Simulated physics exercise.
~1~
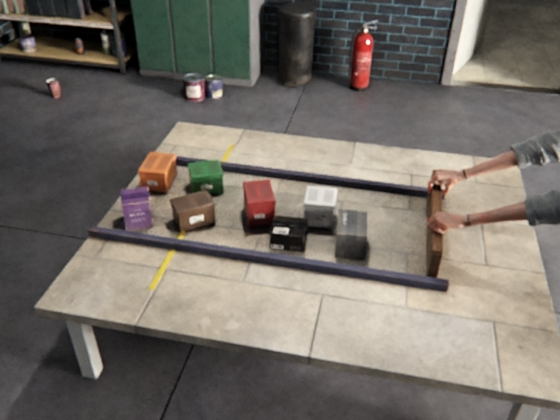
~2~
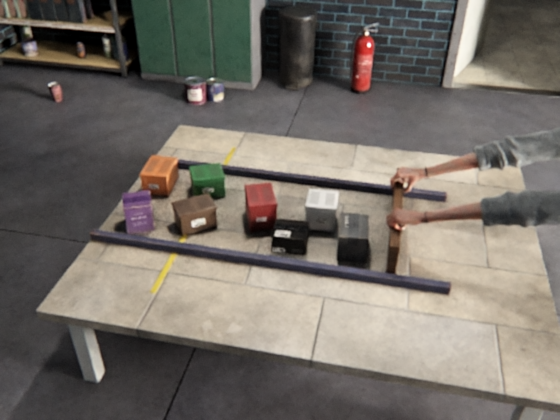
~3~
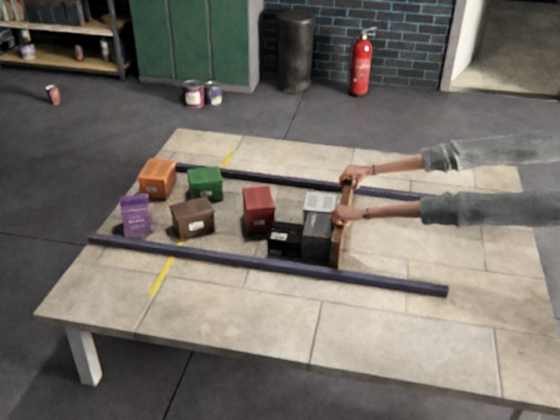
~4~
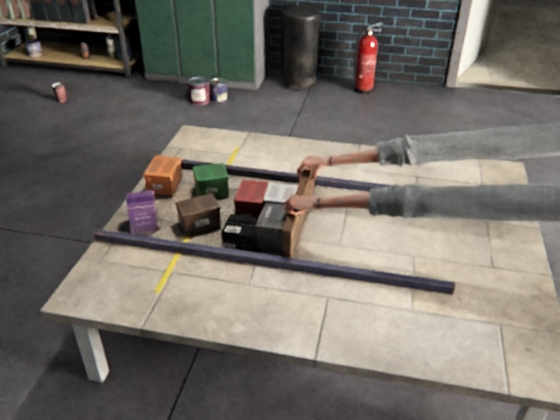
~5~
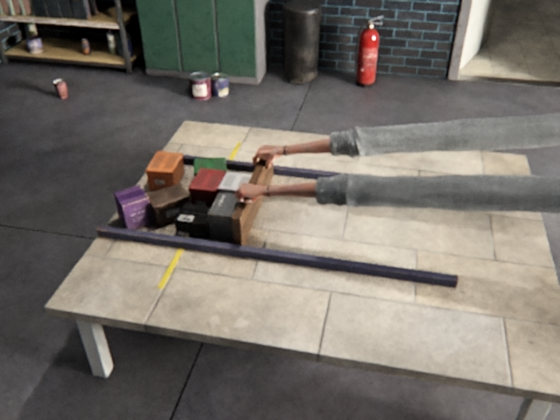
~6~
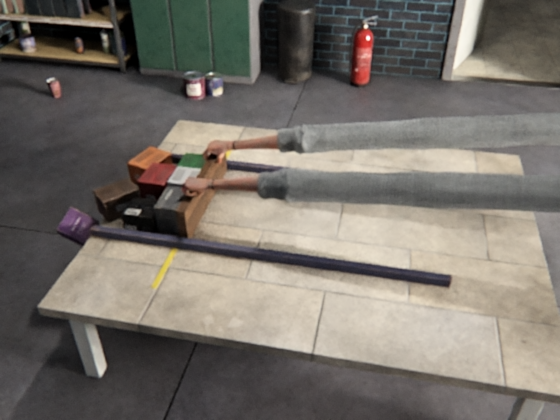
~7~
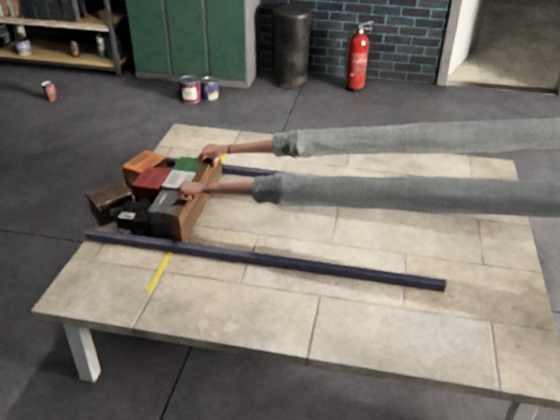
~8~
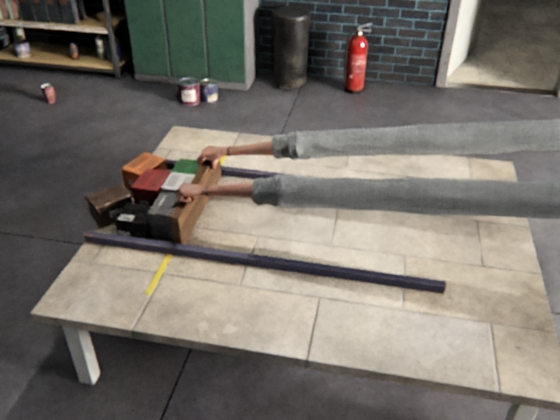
At first, several colored boxes stand between two dark rails on a tiled table, while a pair of hands holds a wooden plank upright at the right. The hands slide the plank left until it meets the dark grey box and starts carrying it along. The white, black and red boxes are gathered up next, and the growing cluster presses into the brown, green and orange ones near the left edge. The purple box tilts, tips over the edge and drops out of sight. The plank then stops near the yellow tape, with the remaining boxes crowded together at the edge, still up on the table.
